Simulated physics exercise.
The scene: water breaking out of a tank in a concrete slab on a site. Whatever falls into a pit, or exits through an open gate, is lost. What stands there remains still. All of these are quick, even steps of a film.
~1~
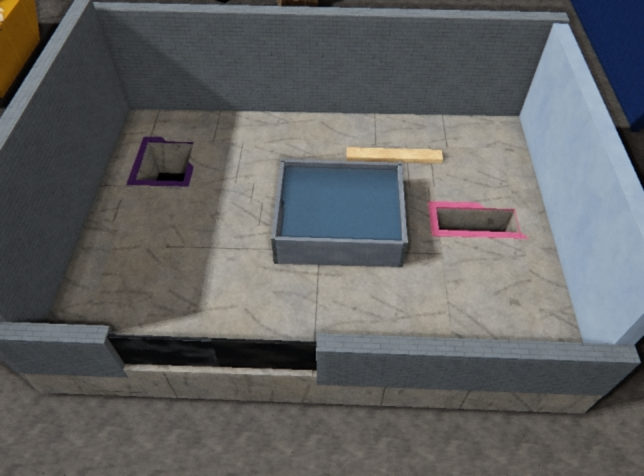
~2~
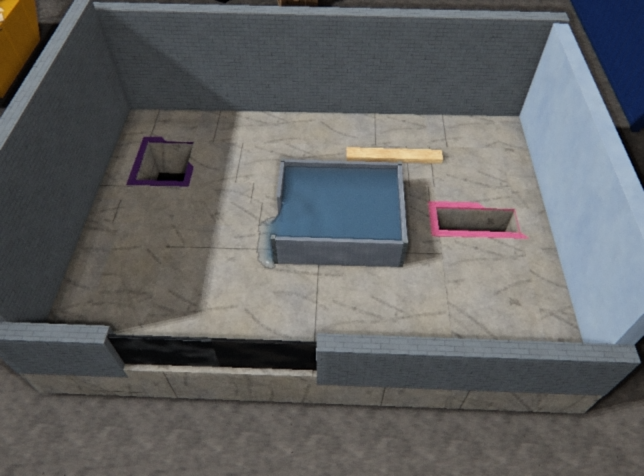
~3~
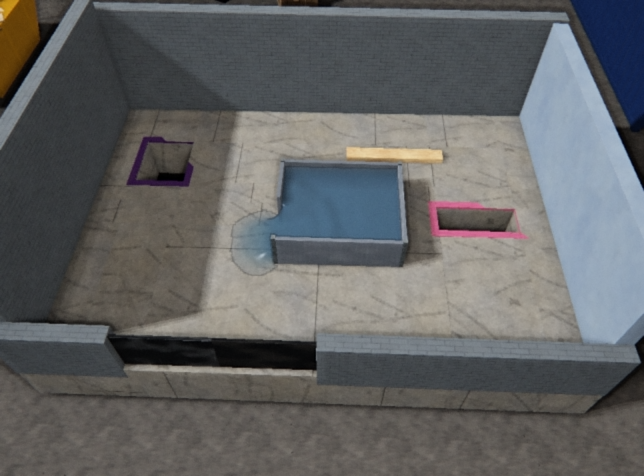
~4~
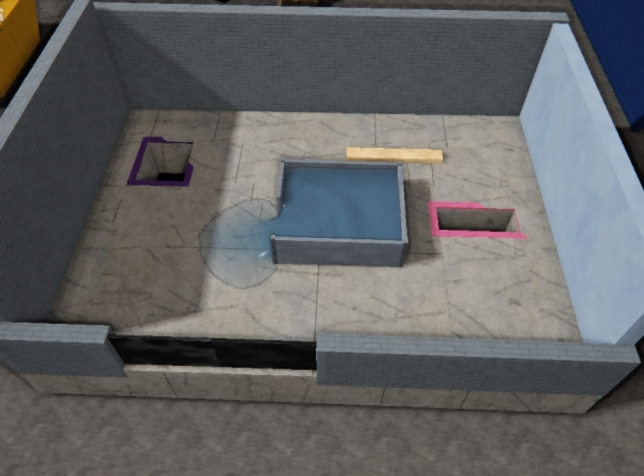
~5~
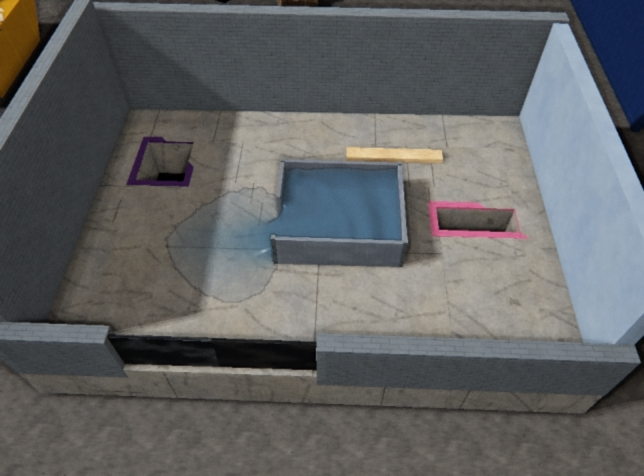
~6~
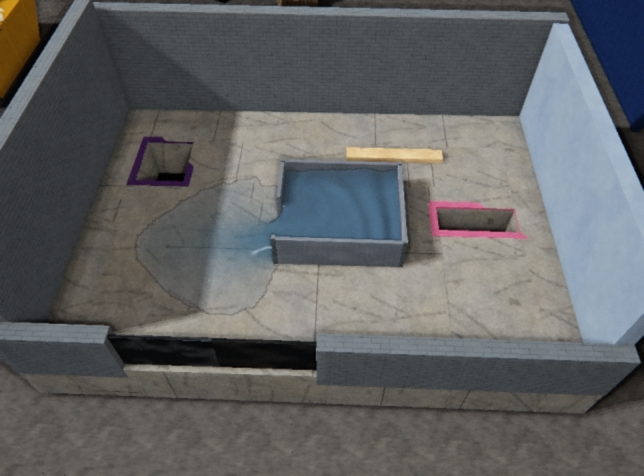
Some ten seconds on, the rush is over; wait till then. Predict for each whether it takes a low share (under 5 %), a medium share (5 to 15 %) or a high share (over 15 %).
Prediction: The gate takes a low share; the pink pit takes a low share; the purple pit takes a high share.
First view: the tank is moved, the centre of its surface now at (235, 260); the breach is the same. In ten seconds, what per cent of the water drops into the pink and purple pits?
Pink about 0 %, purple about 30 %.
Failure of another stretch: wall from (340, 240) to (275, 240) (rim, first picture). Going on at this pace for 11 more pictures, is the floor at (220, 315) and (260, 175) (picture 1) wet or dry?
Submerged, then untouched.
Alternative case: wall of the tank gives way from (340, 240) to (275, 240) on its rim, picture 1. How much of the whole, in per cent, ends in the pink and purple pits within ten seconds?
Per cent: Pink 10, purple 15.
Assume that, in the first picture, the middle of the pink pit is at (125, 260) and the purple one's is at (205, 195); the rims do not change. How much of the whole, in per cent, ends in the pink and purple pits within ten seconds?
Pink gets 45 in a hundred; purple gets 15 in a hundred.
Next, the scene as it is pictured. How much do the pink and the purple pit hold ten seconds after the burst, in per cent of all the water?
Around 0 percent for the first, around 26 percent for the second.
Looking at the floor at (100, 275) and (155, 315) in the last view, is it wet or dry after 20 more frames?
Submerged, then submerged.
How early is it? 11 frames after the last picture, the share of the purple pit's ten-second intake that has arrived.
Share at that point: Roughly 5 %.
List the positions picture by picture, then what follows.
Still water in the open tank at (340, 202), in the first picture.
Water pours out at (280, 234) and has run to (268, 263), in the second picture.
The front is at (239, 229), out from the gap at (280, 235), in the third picture.
Water pours out at (280, 235) and has run to (209, 231), in the fourth picture.
The front is at (174, 239), out from the gap at (280, 234), in the fifth picture.
Water pours out at (280, 234) and has run to (142, 244), in the sixth picture.
A moment on, water covers 25 % of the floor; the gate 0 %, the pink pit 0 %, the purple pit 0 %.
Next, water covers 30 % of the floor; the gate 0 %, the pink pit 0 %, the purple pit 2 %.
Then, water covers 30 % of the floor; the gate 0 %, the pink pit 0 %, the purple pit 5 %.
Later, water covers 45 % of the floor; the gate 0 %, the pink pit 0 %, the purple pit 14 %.
In the end, water covers 65 % of the floor; the gate 0 %, the pink pit 0 %, the purple pit 26 %.
